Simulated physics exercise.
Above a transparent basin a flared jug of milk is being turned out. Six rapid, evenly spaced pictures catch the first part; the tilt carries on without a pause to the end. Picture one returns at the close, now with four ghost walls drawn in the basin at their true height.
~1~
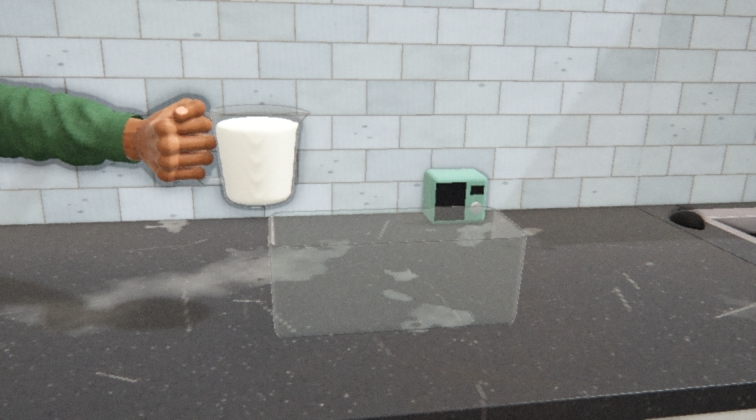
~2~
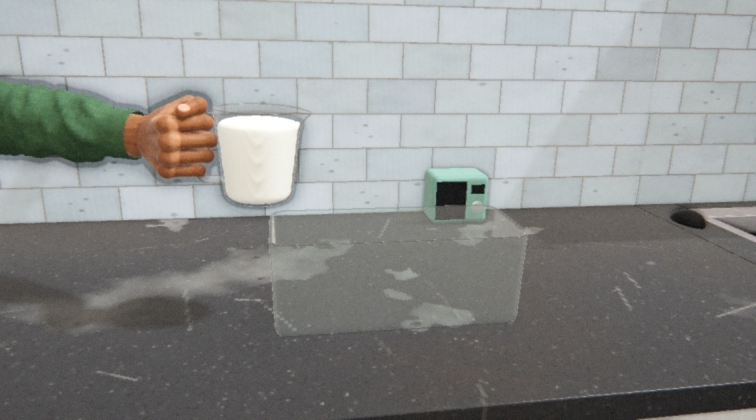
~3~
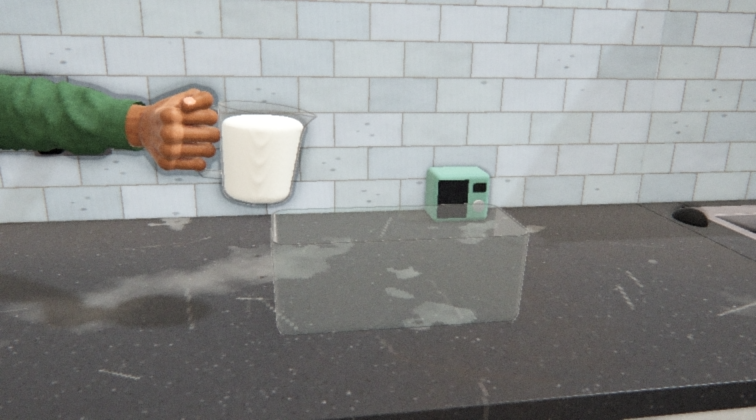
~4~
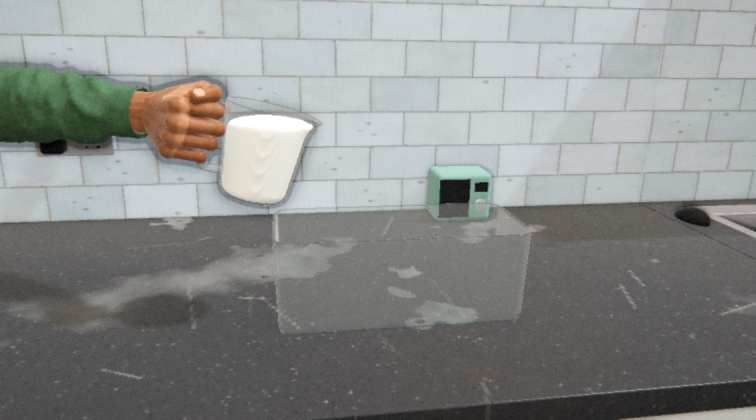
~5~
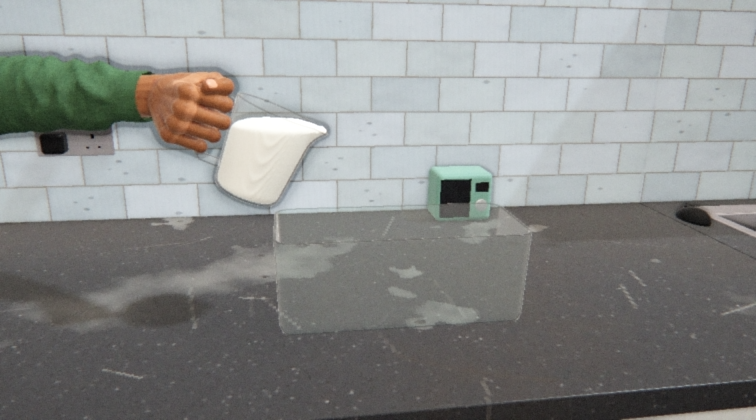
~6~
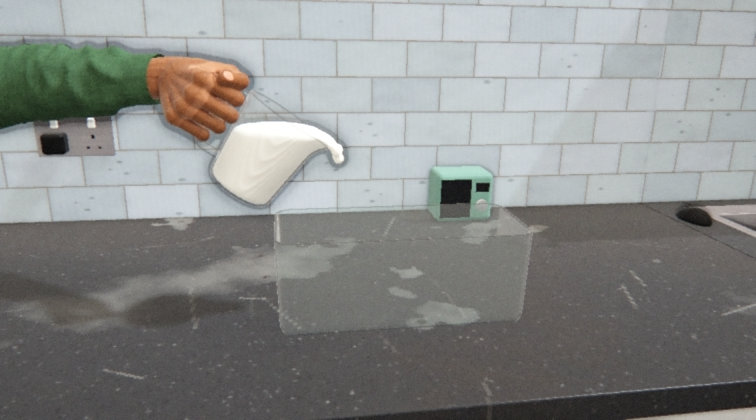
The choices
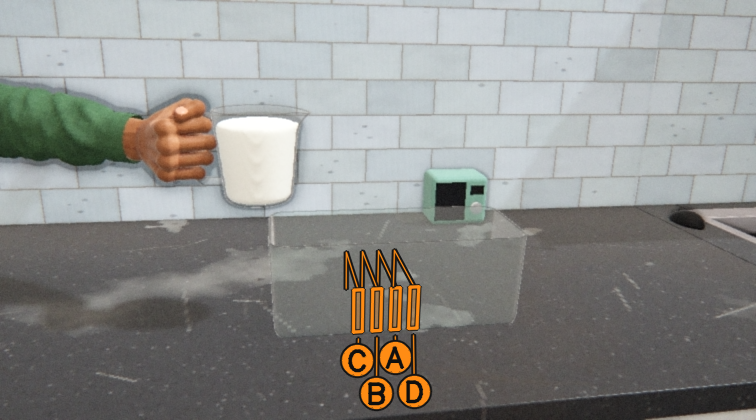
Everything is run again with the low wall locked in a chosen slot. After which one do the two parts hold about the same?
The answer is position C.
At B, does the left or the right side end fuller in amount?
The left one.
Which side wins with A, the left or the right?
The left side.
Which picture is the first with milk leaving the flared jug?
Picture 6.
In orange, A at (395, 336); B at (376, 337); C at (358, 338); D at (413, 334).
With A, about 96 % ends left of the wall and 3 % right of it.
With B, about 84 % ends left of the wall and 15 % right of it.
With C, about 50 % ends left of the wall and 49 % right of it.
With D, about 97 % ends left of the wall and 2 % right of it.
